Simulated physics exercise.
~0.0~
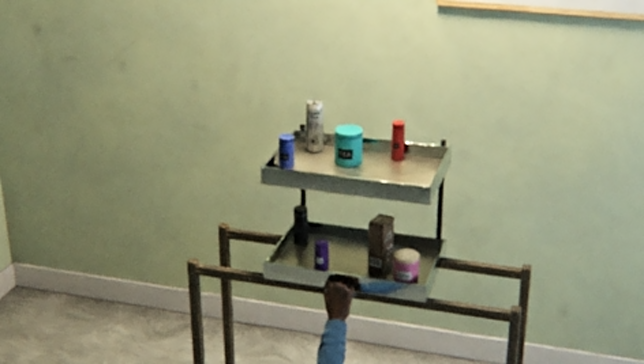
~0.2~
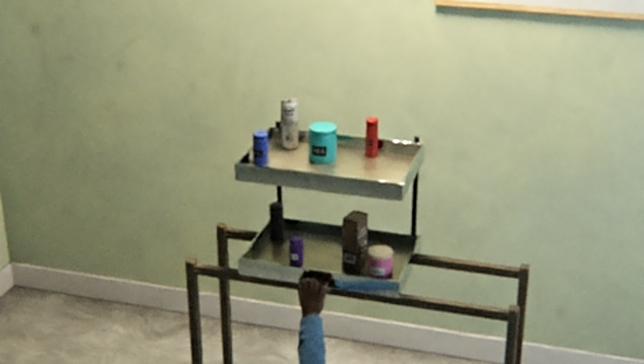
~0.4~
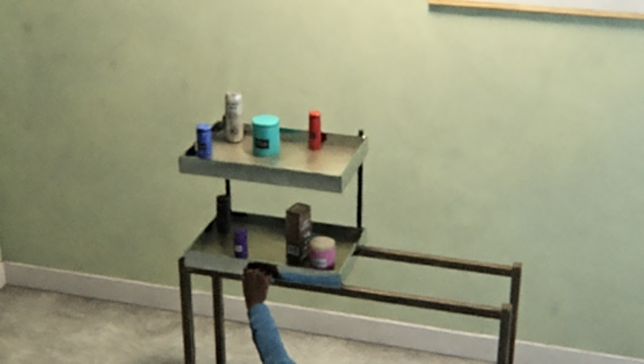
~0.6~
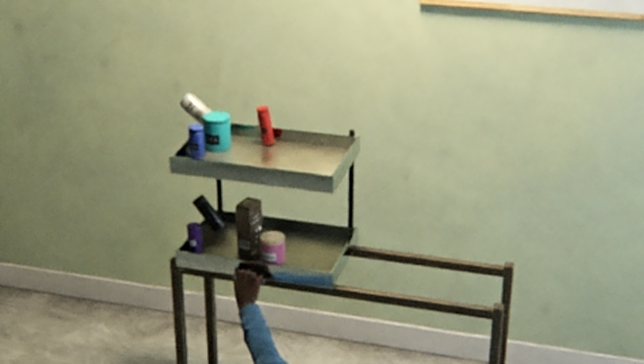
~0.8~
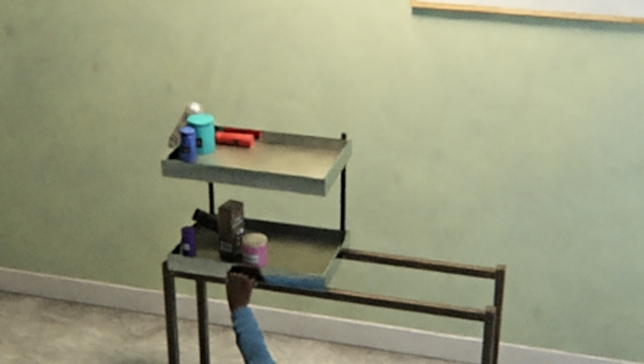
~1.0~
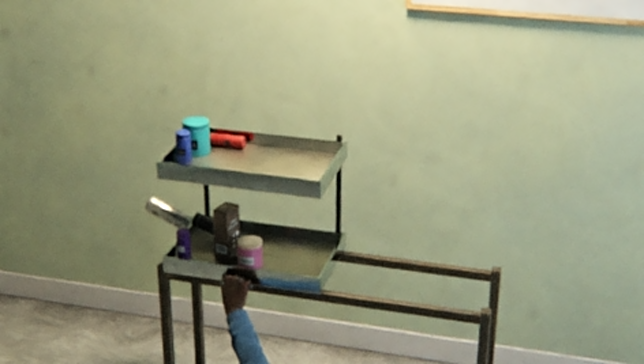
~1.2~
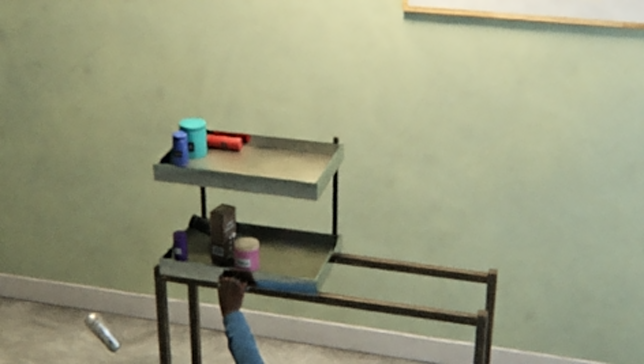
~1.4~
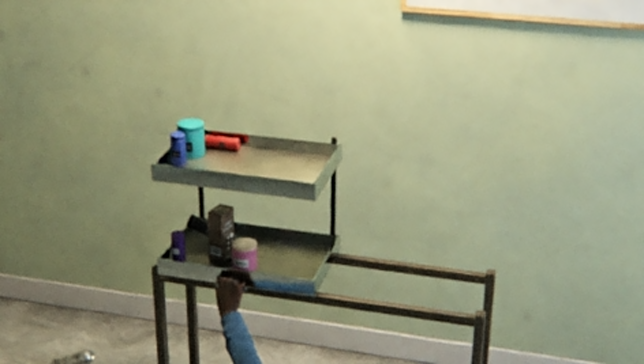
In a room with pale green walls, a hand slid a two-level metal tray of jars and containers left along rails until it halted abruptly, toppling a red container and sending a whitish can over the edge to the floor, where it lay.
